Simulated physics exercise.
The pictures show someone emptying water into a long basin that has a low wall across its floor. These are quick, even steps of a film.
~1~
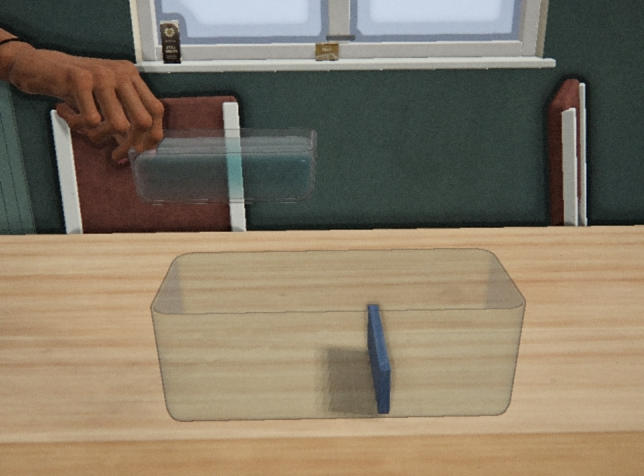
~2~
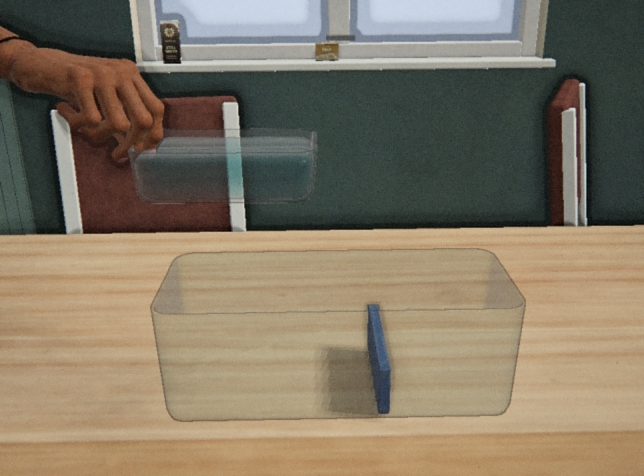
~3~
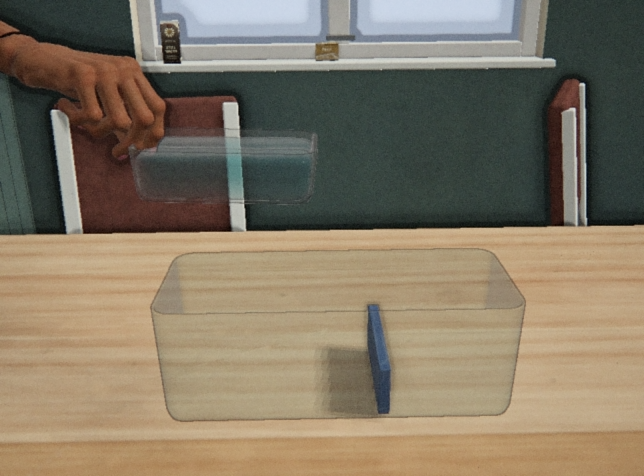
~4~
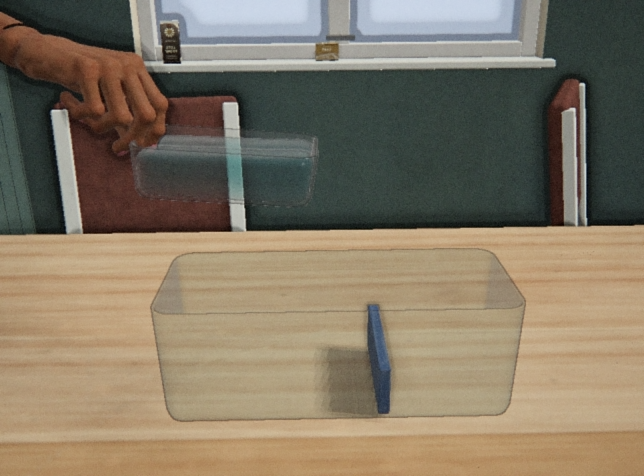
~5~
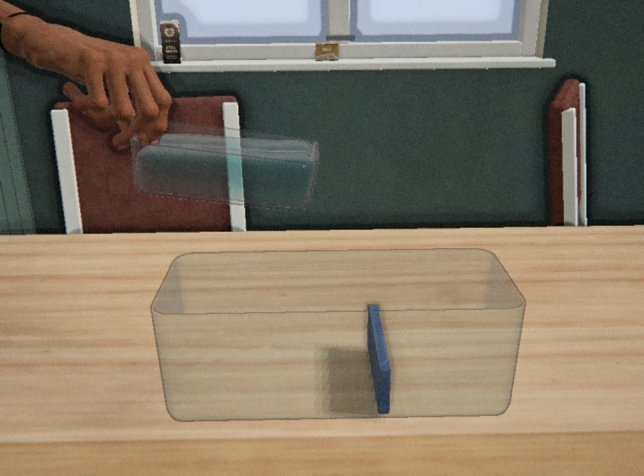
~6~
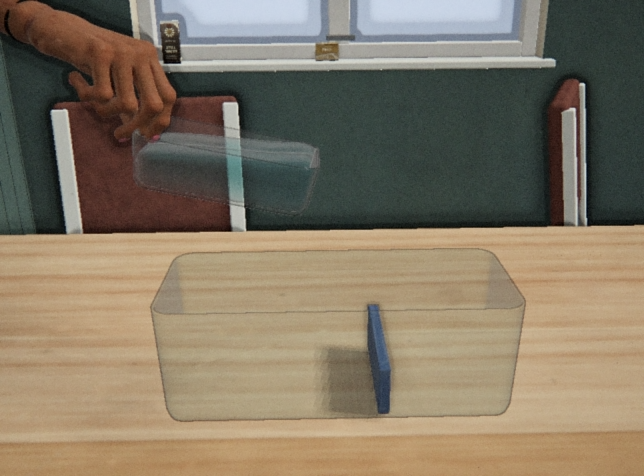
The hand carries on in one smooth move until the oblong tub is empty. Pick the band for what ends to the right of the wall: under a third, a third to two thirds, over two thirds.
It comes to from a third to two thirds.
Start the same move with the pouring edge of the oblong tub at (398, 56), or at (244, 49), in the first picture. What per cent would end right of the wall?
Roughly 70 per cent, and 5 per cent.
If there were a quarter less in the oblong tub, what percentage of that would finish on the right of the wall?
Some 30 per cent.
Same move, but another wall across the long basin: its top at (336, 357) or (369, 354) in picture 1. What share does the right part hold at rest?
Near 70 % and 60 %.
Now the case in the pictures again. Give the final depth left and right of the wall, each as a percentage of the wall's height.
Left about 20, right about 30.
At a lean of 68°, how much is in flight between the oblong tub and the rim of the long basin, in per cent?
Near 45 %.
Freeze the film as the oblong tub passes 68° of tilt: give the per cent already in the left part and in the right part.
The left part 15 per cent, the right part 25.
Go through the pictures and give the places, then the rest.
In the first picture, it leans 0°; its right rim is at (315, 141); the water meets the walls at (145, 149) and (312, 146); the long basin's rim runs from (164, 283) to (508, 277); the wall's top is at (378, 336).
In the second picture, it leans 1°; its right rim is at (315, 142); the water meets the walls at (145, 148) and (313, 147).
In the third picture, it leans 2°; its right rim is at (316, 144); the water meets the walls at (144, 147) and (313, 148).
In the fourth picture, it leans 4°; its right rim is at (316, 148); the water meets the walls at (145, 145) and (314, 149).
In the fifth picture, it leans 8°; its right rim is at (317, 153); the water meets the walls at (146, 144) and (315, 150).
In the sixth picture, it leans 12°; its right rim is at (318, 159); the water meets the walls at (146, 143) and (317, 153); 1 per cent is over the edge.
A moment on, the oblong tub is tipped part way and 15 per cent is still to pour, 13 is left of the wall and 27 right of it.
Next, the oblong tub is tipped right over and 2 per cent is still to pour, 40 is left of the wall and 51 right of it.
Then the oblong tub is tipped right over and 0 per cent is still to pour, 44 is left of the wall and 51 right of it.
Later the oblong tub is tipped right over and 0 per cent is still to pour, 44 is left of the wall and 51 right of it.
At rest 44 per cent lies left of the wall, 51 right of it and 5 outside.
